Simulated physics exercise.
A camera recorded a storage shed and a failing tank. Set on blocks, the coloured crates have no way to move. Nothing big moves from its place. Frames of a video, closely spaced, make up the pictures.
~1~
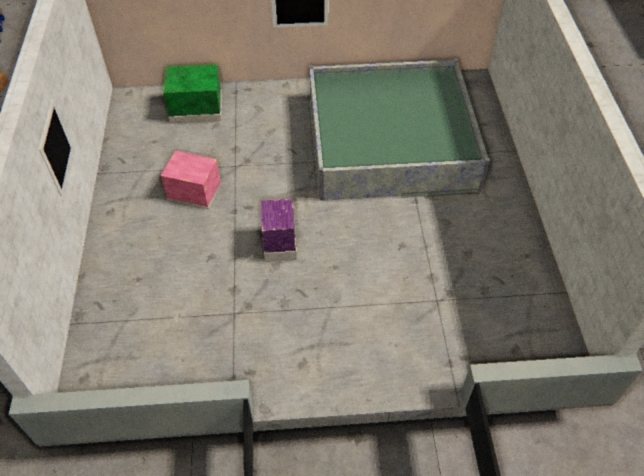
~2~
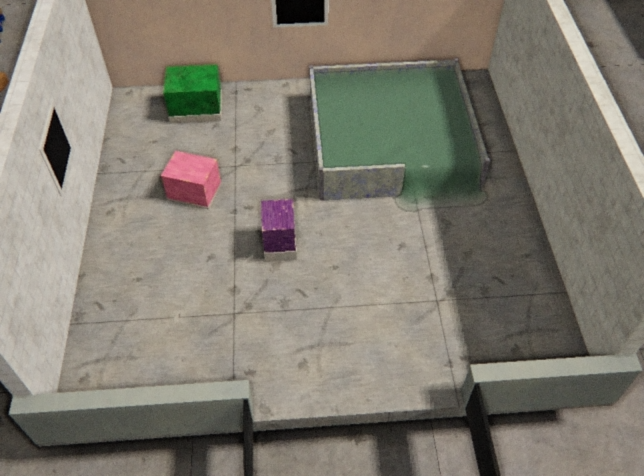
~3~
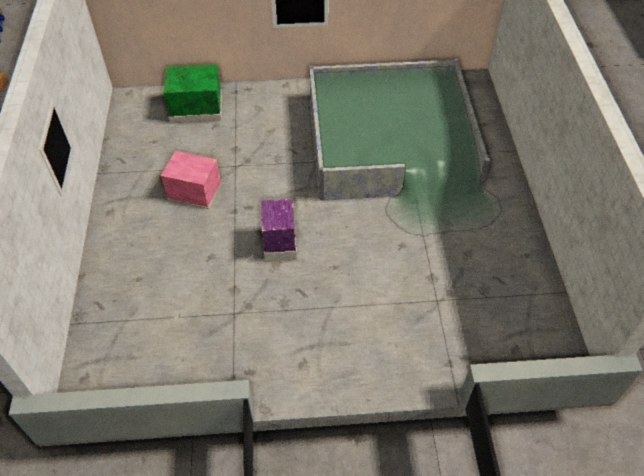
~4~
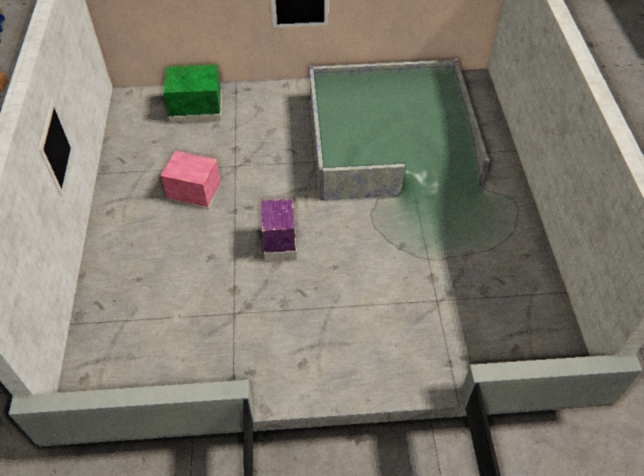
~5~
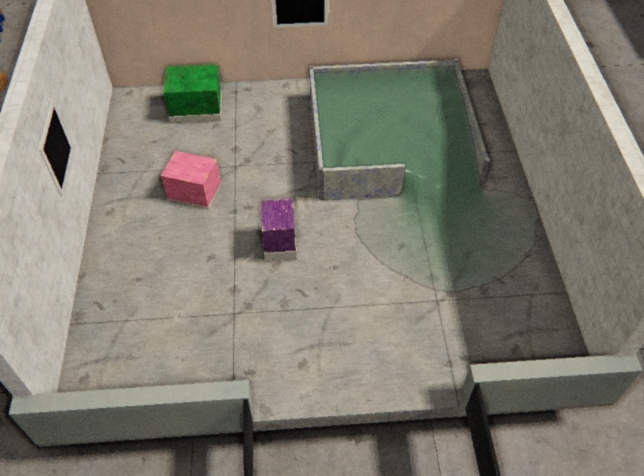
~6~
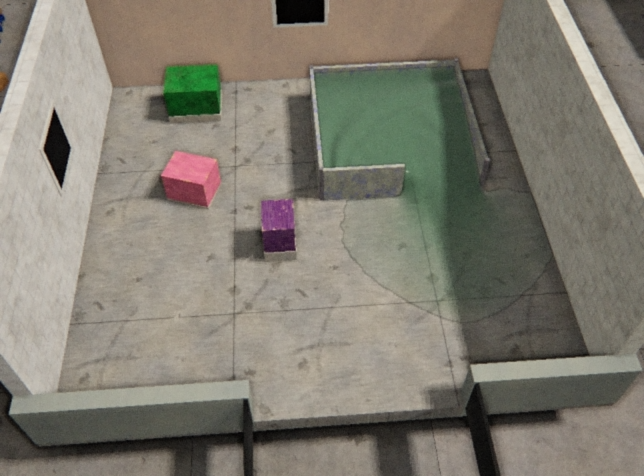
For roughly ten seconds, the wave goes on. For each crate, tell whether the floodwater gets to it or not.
As I see it, the pink crate sits too low; the green crate sits high enough; the purple crate sits high enough.
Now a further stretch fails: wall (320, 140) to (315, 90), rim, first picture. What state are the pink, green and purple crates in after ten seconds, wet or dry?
The pink crate gets drenched; the green crate gets drenched; the purple crate stays untouched.
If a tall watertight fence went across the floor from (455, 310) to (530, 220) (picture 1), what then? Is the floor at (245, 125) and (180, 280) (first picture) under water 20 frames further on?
Untouched, reached.
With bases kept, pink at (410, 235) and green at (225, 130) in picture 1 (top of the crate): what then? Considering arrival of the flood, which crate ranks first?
First: The pink crate.
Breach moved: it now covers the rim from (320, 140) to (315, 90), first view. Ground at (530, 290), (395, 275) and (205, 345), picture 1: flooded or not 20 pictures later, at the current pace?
Taking them in turn, I get left untouched, then left untouched, then sodden.
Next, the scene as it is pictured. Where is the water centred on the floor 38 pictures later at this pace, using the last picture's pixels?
I'd say around (395, 233).
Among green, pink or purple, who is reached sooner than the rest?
I reckon it's the purple crate.
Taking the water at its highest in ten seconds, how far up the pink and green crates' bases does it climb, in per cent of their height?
180 and 30 per cent, roughly.
A moment on, water covers 25 % of the floor; the pink crate not reached, the green crate not reached, the purple crate not reached.
Next, water covers 30 % of the floor; the pink crate not reached, the green crate not reached, the purple crate water round its plinth.
Then, water covers 35 % of the floor; the pink crate not reached, the green crate not reached, the purple crate water round its plinth.
Later, water covers 60 % of the floor; the pink crate not reached, the green crate not reached, the purple crate water round its plinth.
In the end, water covers 80 % of the floor; the pink crate was topped, the green crate stayed above the water, the purple crate stayed above the water.
